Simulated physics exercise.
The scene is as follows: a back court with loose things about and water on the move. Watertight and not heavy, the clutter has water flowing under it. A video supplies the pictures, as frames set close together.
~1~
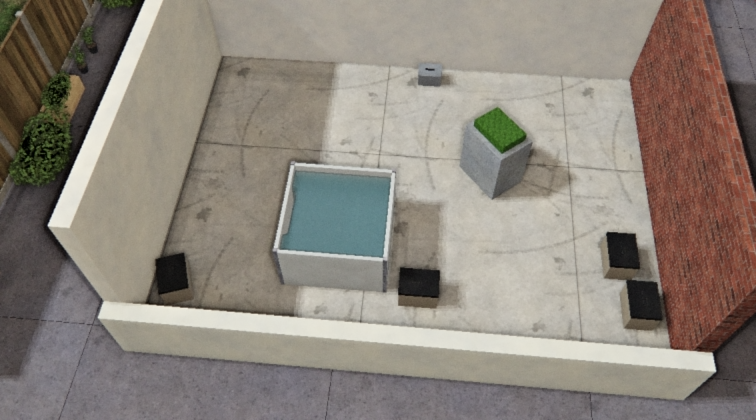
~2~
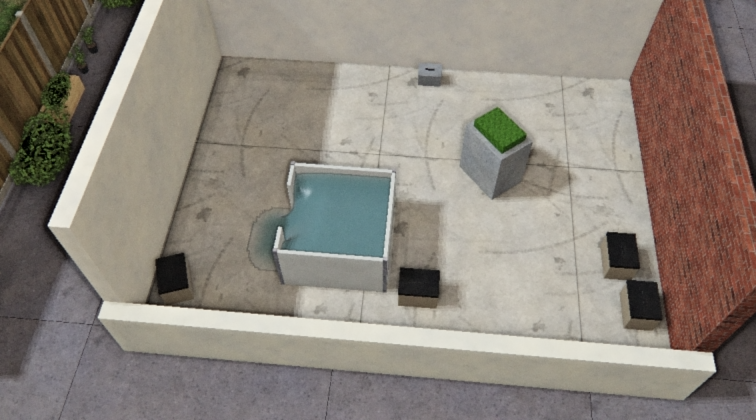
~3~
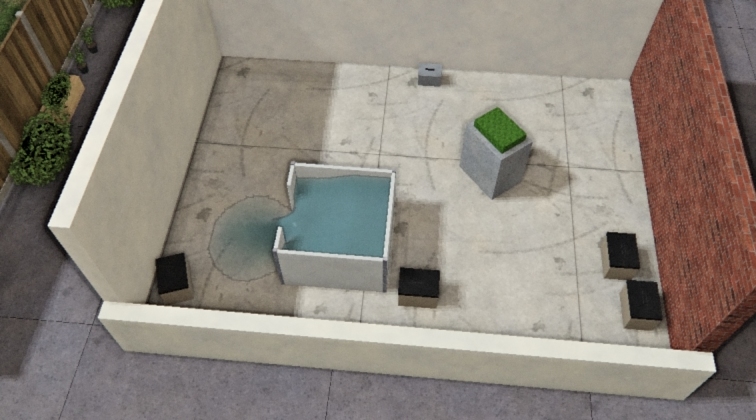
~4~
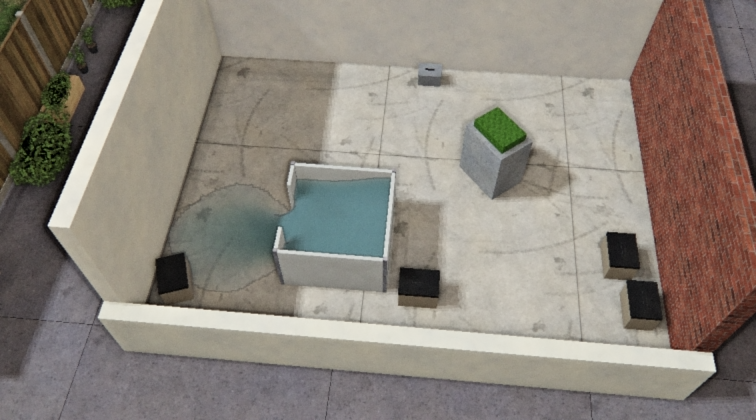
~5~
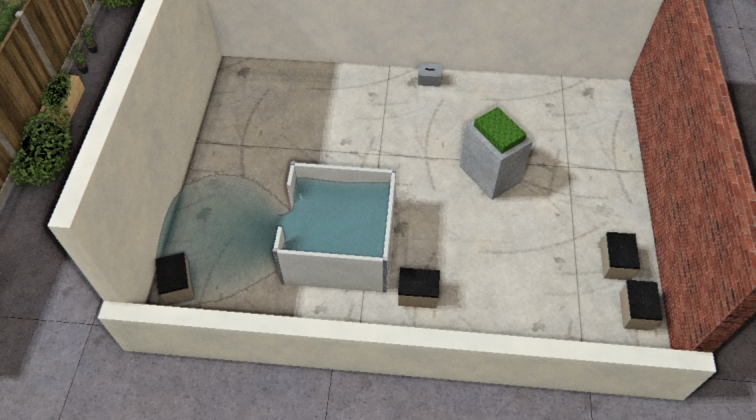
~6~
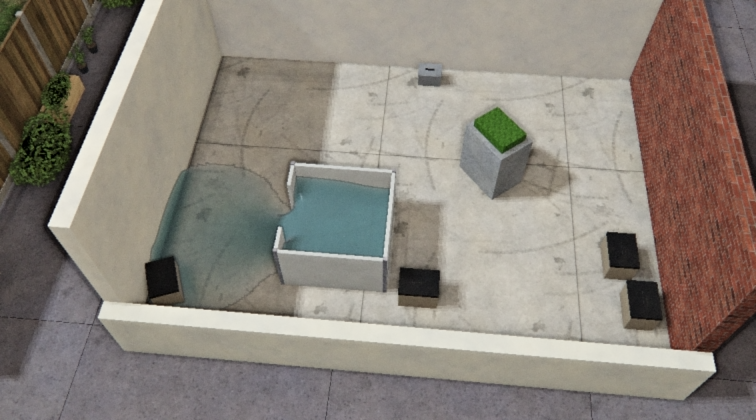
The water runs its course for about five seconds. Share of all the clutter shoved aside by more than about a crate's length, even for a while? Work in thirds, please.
The share moved far is a third up to two thirds.
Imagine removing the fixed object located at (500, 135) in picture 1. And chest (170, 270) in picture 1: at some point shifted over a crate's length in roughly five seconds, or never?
Judged on its own, carried that far.
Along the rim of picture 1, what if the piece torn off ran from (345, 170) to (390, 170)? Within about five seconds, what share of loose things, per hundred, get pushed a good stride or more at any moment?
Estimate: Some 20 per cent.
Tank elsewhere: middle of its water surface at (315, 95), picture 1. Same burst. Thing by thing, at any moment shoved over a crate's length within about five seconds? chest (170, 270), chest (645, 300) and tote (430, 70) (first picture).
First displaced far, then never went far, then displaced far.
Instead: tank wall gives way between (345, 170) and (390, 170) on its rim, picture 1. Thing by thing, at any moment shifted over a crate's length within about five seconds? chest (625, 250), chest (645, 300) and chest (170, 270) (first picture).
Taking them in order, less than that, less than that, less than that.
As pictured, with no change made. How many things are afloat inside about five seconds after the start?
That number is 1.
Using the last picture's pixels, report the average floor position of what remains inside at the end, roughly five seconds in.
Around pixel (536, 248).
A moment on, 0 of 5 are well off their spots; 1 afloat.
Next, 1 of 5 are well off their spots; 1 afloat.
Later, 2 of 5 are well off their spots; 1 afloat.
In the end, 2 of 5 are well off their spots, and 2 have been at some point; 1 afloat.
